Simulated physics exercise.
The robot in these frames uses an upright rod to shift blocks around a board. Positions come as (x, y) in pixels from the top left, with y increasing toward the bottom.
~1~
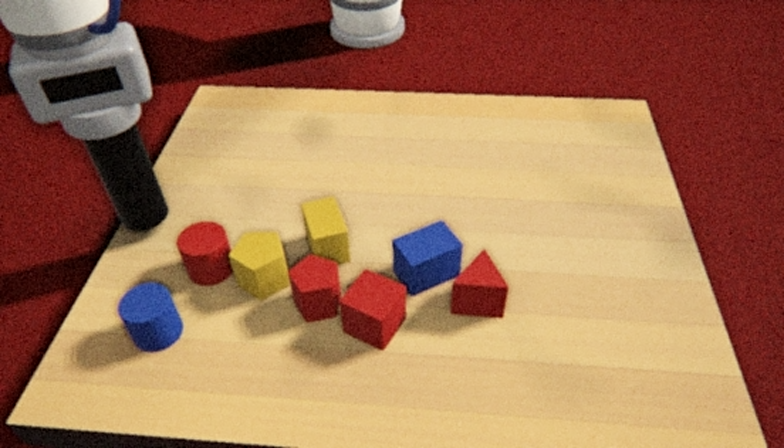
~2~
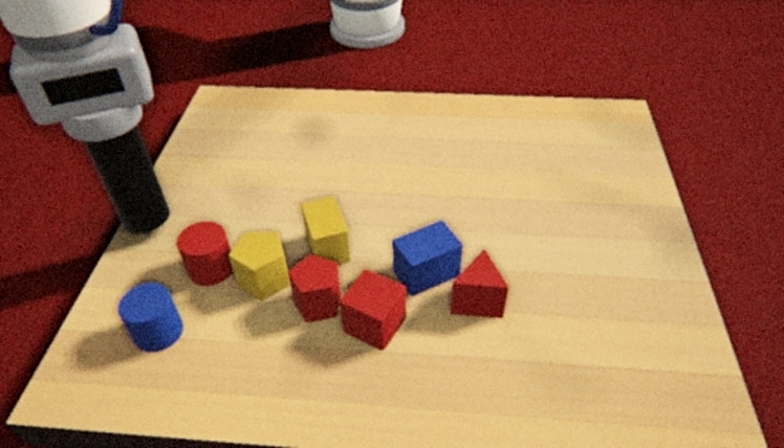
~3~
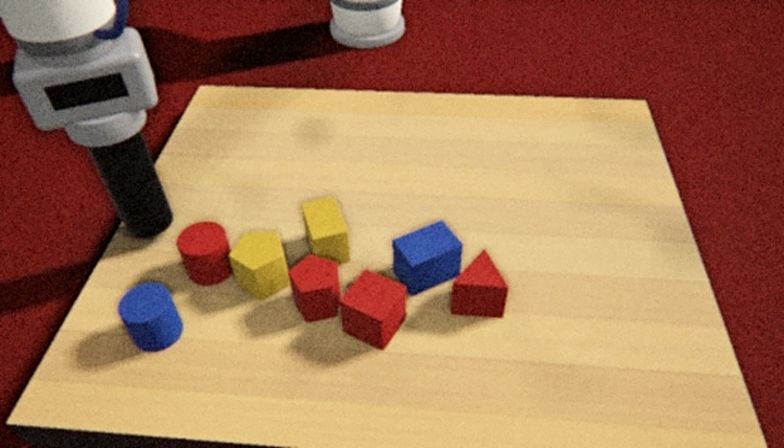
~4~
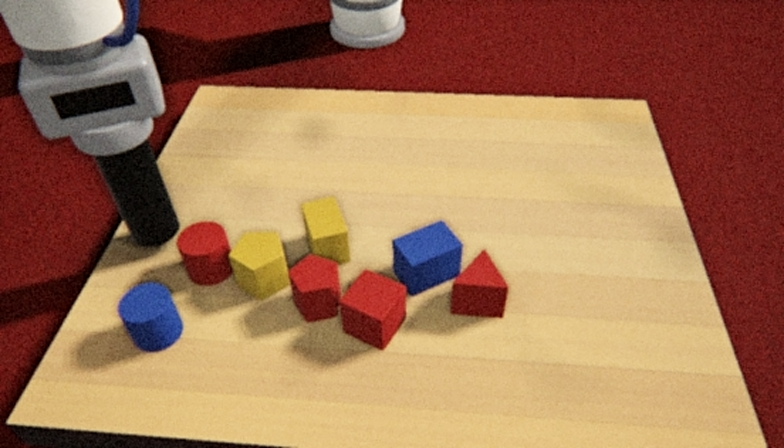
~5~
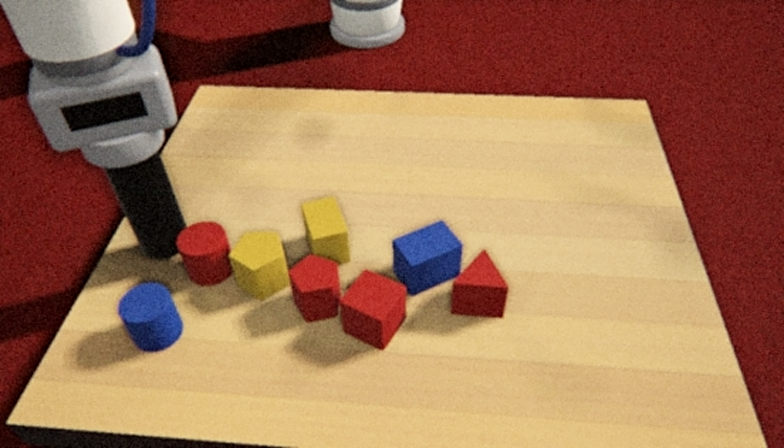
A pale wooden board lies on a deep red surface, seen from above at an angle by a camera that stays still. A blue cylinder, a red cylinder and two yellow blocks sit toward the left, with red blocks and a blue one nearer the middle, while a grey-and-white robot arm holds a black rod at upper left. The rod barely moves at first, then slides slightly down and right, close beside the red cylinder, while the blocks stay still.
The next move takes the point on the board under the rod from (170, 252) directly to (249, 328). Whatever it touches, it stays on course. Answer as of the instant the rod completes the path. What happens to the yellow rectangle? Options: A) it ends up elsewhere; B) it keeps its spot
A.
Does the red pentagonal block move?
Yes - that is the case.
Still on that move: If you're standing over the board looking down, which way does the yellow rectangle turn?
It spins against the clock.
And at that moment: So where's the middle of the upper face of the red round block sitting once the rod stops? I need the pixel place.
Final place: (291, 277).
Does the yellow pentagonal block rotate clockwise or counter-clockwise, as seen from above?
The yellow pentagonal block rotates counterclockwise.
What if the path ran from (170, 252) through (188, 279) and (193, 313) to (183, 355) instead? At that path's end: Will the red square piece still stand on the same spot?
It seems so.
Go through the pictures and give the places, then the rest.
The first picture shows rod's lower end at (146, 216); red round block at (201, 237); yellow pentagonal block at (257, 248); red pentagonal block at (313, 273); yellow rectangle at (324, 217).
The second picture shows rod at (147, 217); blocks still.
The third picture shows rod at (150, 222); blocks still.
The fourth picture shows rod at (156, 230); blocks still.
The fifth picture shows rod at (166, 242); red round block at (201, 237); yellow pentagonal block at (257, 248); red pentagonal block at (313, 273); yellow rectangle at (324, 217).
The first path, step by step. One third of the way, rod at (191, 266); red round block at (230, 253); yellow pentagonal block at (279, 251), turned 15° anticlockwise.
Two thirds of the way, rod at (218, 291); red round block at (263, 266); yellow pentagonal block at (313, 249), turned 25° anticlockwise; red pentagonal block at (340, 280), turned 15° clockwise; yellow rectangle at (330, 214), turned 20° anticlockwise.
At the end, rod at (246, 318); red round block at (291, 277); yellow pentagonal block at (327, 243), turned 40° anticlockwise; red pentagonal block at (342, 280), turned 15° clockwise; yellow rectangle at (336, 211), turned 40° anticlockwise.
